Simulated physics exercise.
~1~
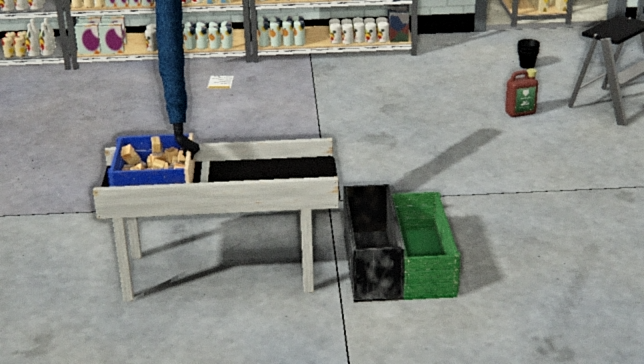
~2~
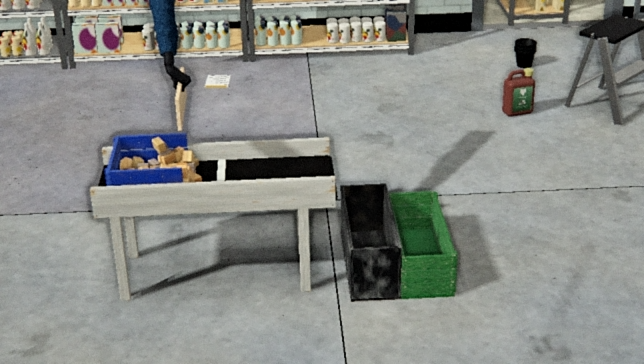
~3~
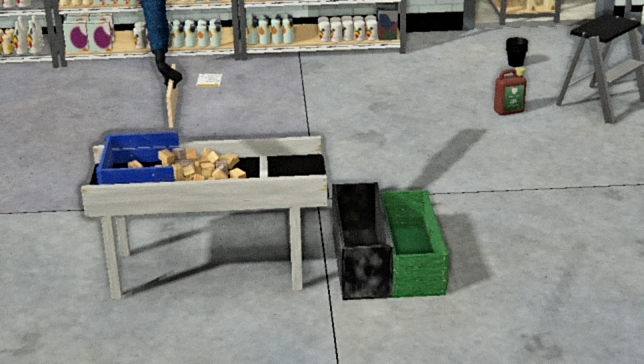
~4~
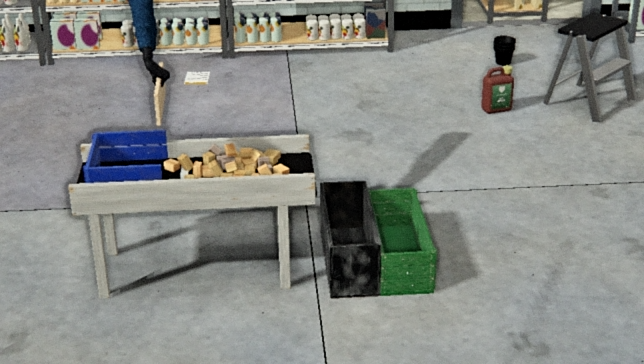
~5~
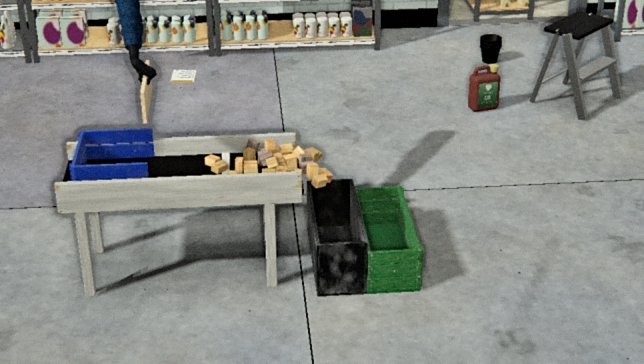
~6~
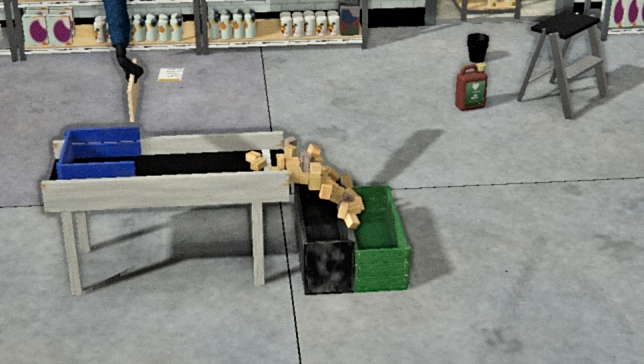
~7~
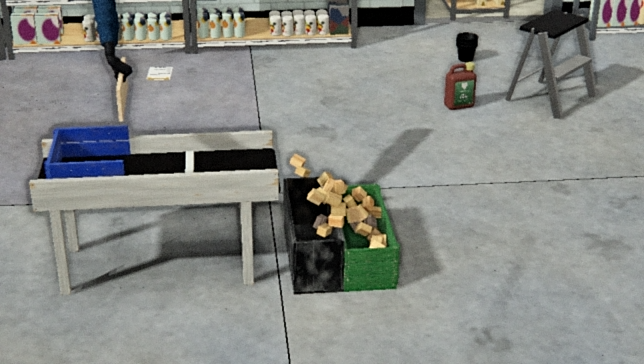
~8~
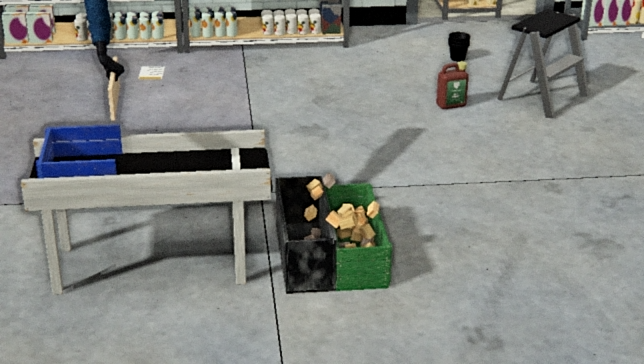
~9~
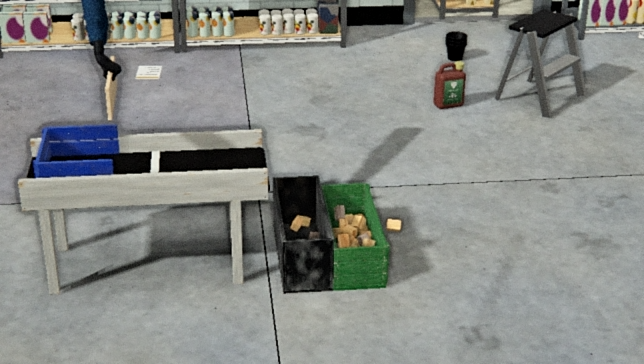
A heap of small tan wooden blocks sits in a blue pen on the left of a pale, raised belt table, seen from above in a grey-floored storeroom with stocked shelves behind. Black and green totes stand side by side past the table's right end, with a red container and step stool farther back. A dark blue arm lifts a gate, and the belt carries the blocks rightward out of the pen. They spill off the end in a tumbling stream. Most land in the green tote, some drop into the black one, and one block rests on the floor beyond the green tote.
